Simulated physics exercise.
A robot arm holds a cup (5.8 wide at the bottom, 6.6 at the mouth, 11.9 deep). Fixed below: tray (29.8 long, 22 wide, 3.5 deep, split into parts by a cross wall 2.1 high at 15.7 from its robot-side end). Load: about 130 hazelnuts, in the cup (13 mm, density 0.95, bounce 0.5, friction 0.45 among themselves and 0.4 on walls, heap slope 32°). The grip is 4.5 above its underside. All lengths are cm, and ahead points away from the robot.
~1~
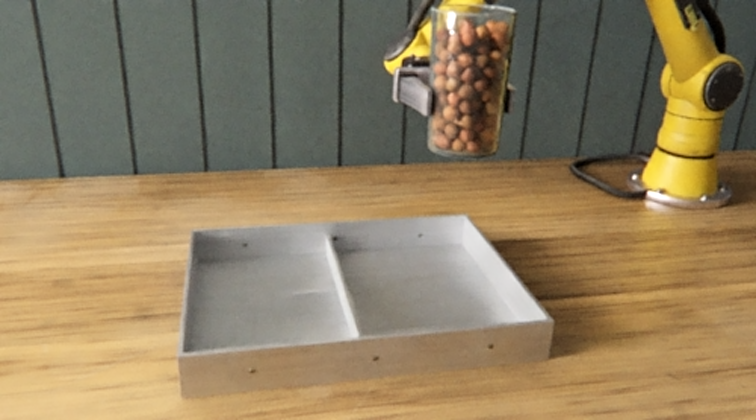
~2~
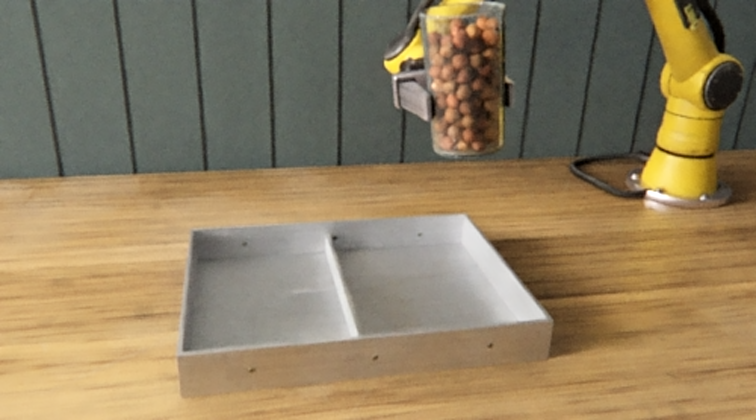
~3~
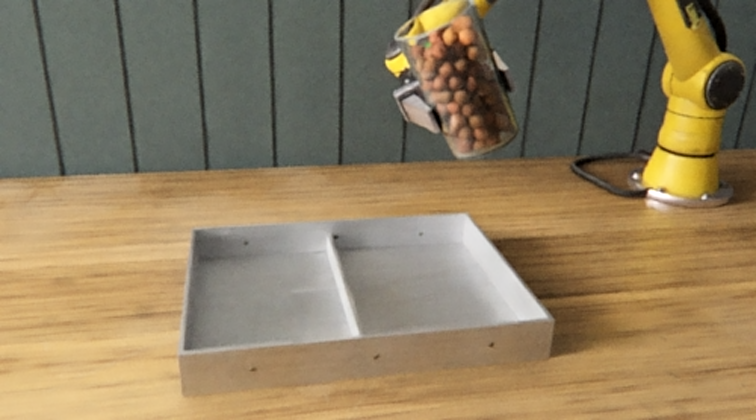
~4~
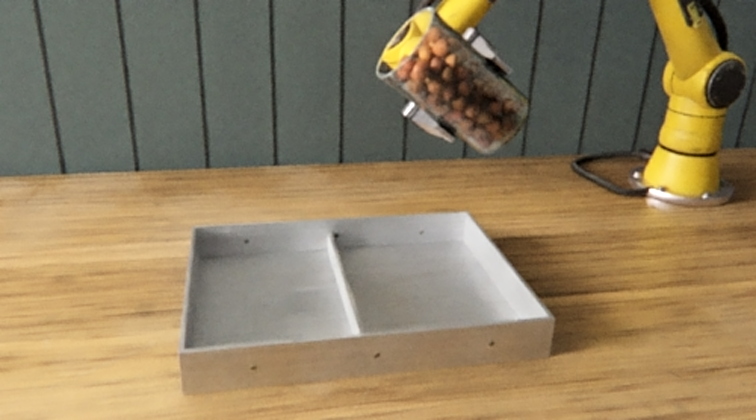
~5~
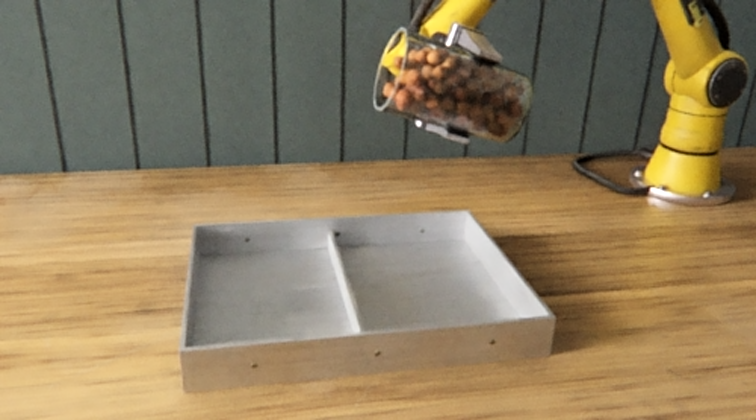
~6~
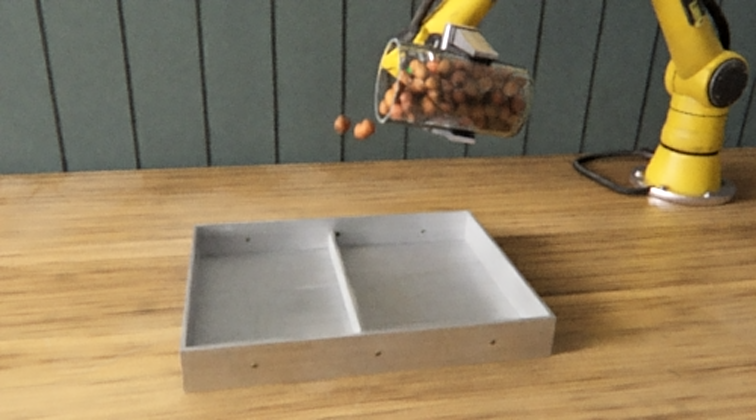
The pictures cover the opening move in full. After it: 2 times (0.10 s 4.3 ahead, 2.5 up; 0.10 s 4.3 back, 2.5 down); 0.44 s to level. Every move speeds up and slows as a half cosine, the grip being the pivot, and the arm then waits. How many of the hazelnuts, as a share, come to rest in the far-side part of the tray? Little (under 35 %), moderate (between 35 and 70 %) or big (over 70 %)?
Answer: Big; over 70 % of the hazelnuts finish in the far-side part of the tray.
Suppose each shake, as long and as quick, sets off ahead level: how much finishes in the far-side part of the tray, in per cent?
Some 50 per cent.
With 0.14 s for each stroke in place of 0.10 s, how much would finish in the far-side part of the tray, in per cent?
Then about 55 per cent.
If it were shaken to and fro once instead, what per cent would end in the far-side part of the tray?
In that case some 75 per cent.
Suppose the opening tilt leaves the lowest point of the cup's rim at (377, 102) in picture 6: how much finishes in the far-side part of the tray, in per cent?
About 55 per cent.
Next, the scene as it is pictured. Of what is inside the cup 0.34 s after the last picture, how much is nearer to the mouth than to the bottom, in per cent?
About 85 per cent.
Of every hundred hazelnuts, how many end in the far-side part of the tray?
About 80 per cent.
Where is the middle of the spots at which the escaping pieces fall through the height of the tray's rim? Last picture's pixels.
Around (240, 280).
Then, 0.34 s after the last picture, tilted 80° forward, highest piece 22 above the table; 92 in the far-side part, 29 in the cup, 3 on the table or floor, 10 in flight or on a rim.
Then, 0.67 s after the last picture, tilted 25° forward, highest piece 22 above the table; 105 in the far-side part, 14 in the cup, 11 on the table or floor, 1 in the robot-side part, 3 in flight or on a rim.
Then, 1.04 s after the last picture, level, highest piece 19 above the table; 105 in the far-side part, 14 in the cup, 14 on the table or floor, 1 in the robot-side part.
Then, 2.09 s after the last picture, level, highest piece 18 above the table; 105 in the far-side part, 14 in the cup, 14 on the table or floor, 1 in the robot-side part.
Final count, 105 in the far-side part, 14 in the cup, 14 on the table or floor, 1 in the robot-side part. That is 78 % in the far-side part of the tray.
